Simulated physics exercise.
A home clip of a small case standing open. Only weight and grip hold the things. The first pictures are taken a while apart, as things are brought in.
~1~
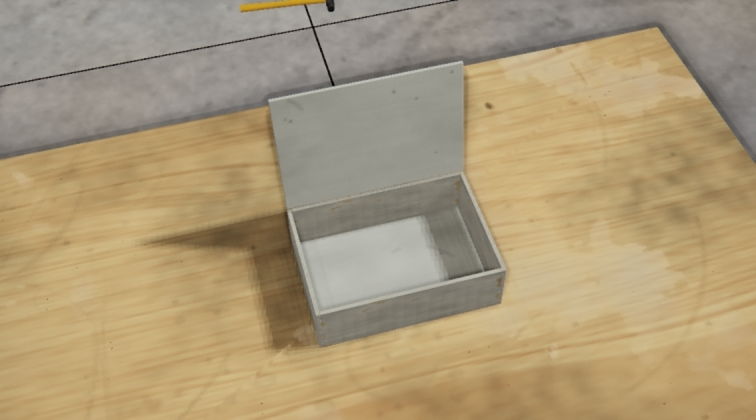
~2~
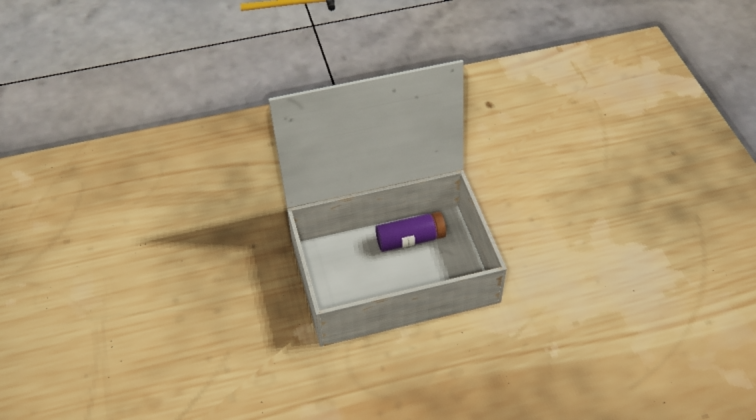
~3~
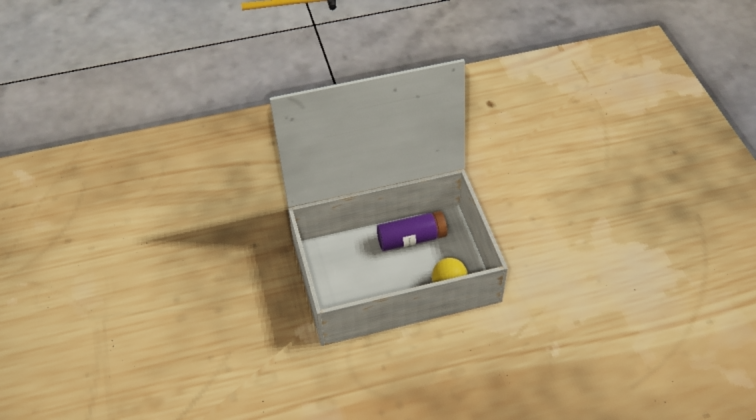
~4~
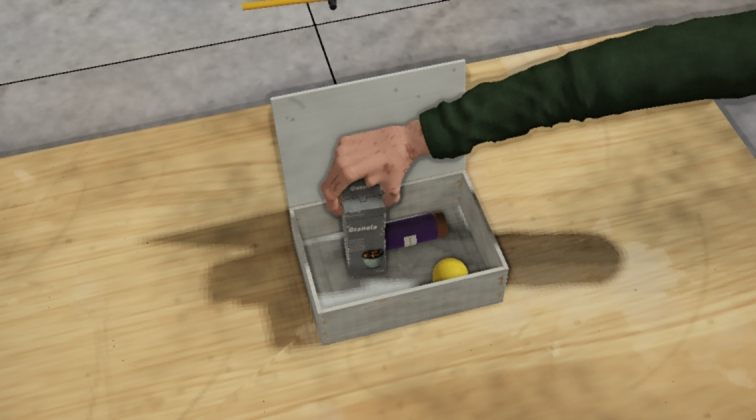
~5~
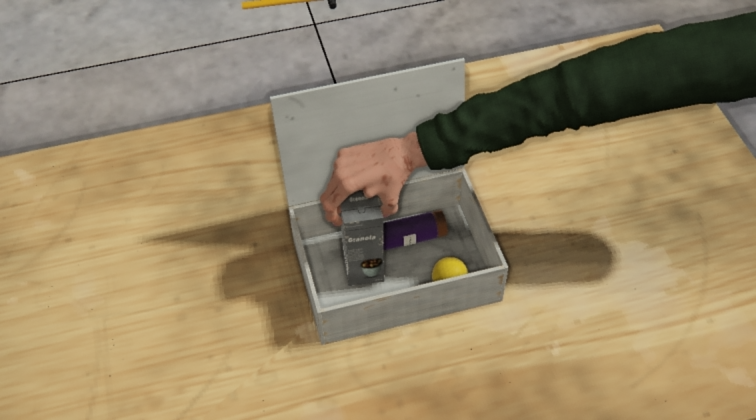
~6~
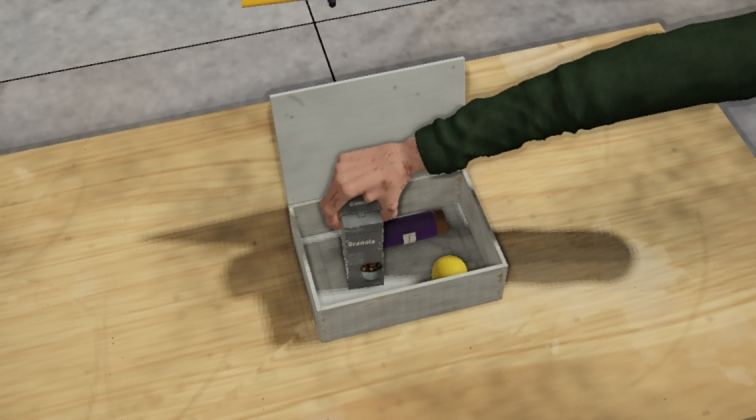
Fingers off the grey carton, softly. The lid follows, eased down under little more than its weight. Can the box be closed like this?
As it turns out, it stays ajar.
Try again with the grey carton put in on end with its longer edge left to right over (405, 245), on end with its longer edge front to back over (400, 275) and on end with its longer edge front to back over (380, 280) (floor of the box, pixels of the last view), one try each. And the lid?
First, it is held up; second, it is held up; third, it is held up.
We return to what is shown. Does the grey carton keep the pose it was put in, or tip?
The grey carton keeps its pose.
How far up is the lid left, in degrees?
Some 50° above the rim.
Then, 1.30 s on from there, lid 78° above the rim.
Then, 1.70 s on from there, lid 50° above the rim.
In the end, lid 50° above the rim; all 3 unmoved. At the end, from the last picture's camera, grey carton near (362, 242).
